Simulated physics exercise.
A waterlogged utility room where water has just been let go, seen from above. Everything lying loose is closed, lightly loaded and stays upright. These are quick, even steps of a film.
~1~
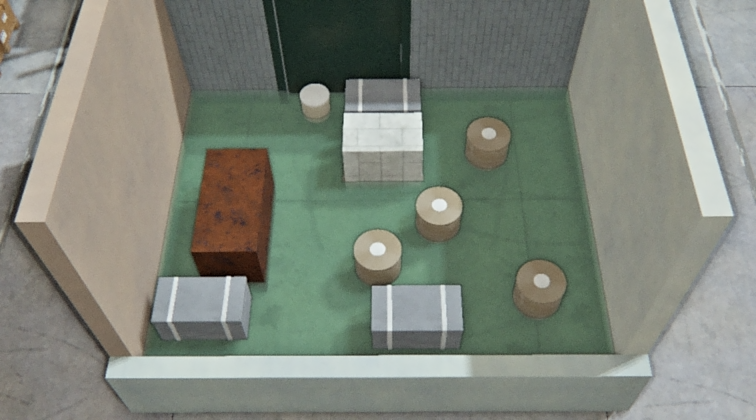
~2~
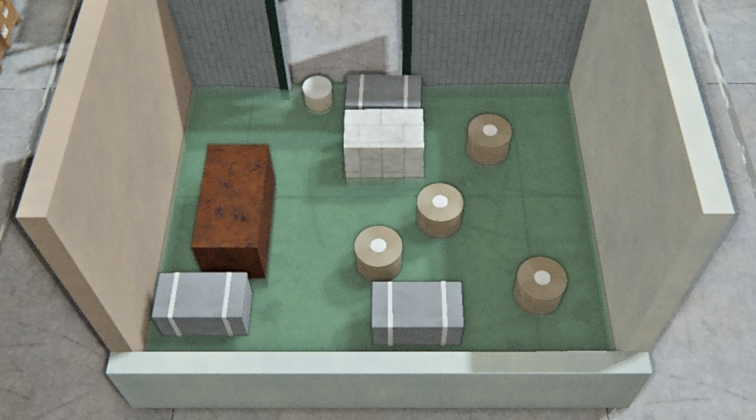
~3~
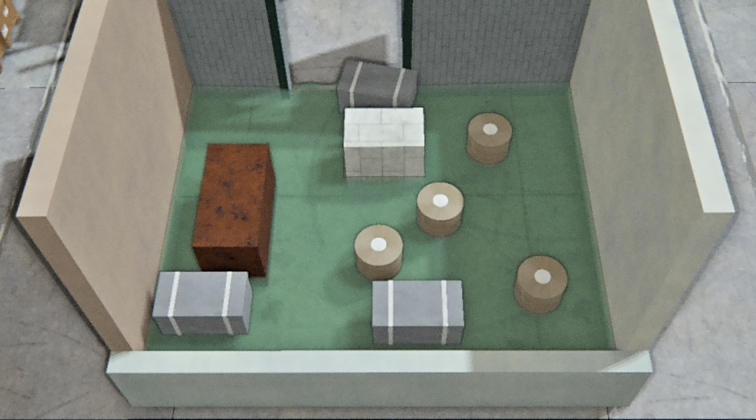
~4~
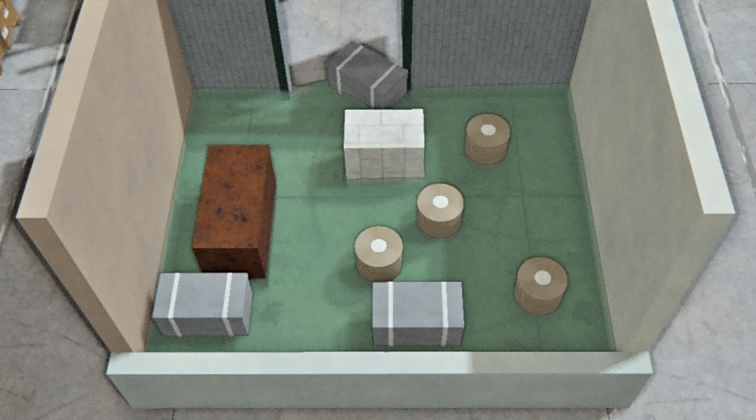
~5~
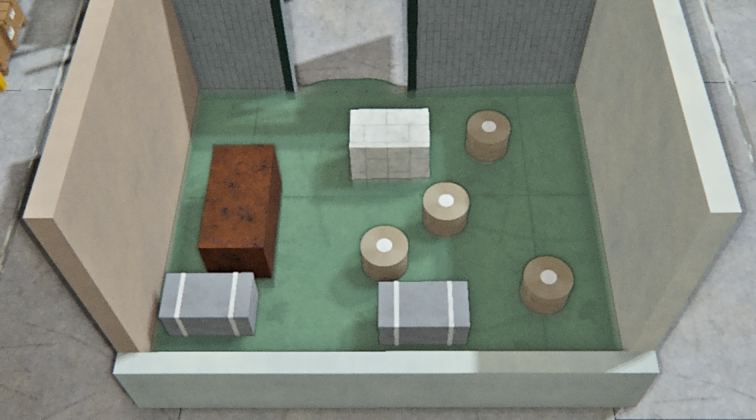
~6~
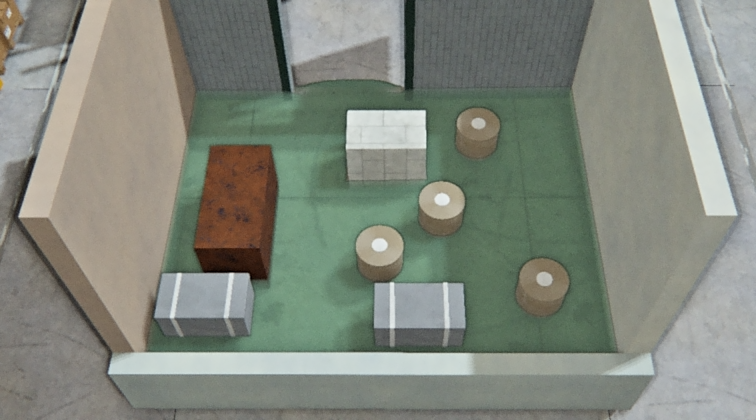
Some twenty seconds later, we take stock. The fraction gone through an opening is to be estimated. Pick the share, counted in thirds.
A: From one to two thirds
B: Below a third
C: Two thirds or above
Option A: From one to two thirds.
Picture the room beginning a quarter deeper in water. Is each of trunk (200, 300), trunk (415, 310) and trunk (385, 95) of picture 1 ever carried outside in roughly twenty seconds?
Object by object: Trapped; trapped; carried off.
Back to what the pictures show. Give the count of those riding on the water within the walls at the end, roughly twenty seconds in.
Exactly 3 of them.
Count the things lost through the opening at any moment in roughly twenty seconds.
That adds up to 5.
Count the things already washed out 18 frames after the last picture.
The answer here is 3.
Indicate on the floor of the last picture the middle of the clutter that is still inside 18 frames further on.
I'd say somewhere close to (385, 256).
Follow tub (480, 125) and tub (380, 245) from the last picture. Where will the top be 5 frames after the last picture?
Close to pixel (422, 91) and pixel (369, 223).
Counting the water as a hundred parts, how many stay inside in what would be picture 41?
I make it 46 percent.
A moment on, 2 of 8 are out; 6 afloat.
Next, 3 of 8 are out; 5 afloat.
Later, 5 of 8 are out; 3 afloat.
In the end, 5 of 8 are out; 3 afloat.
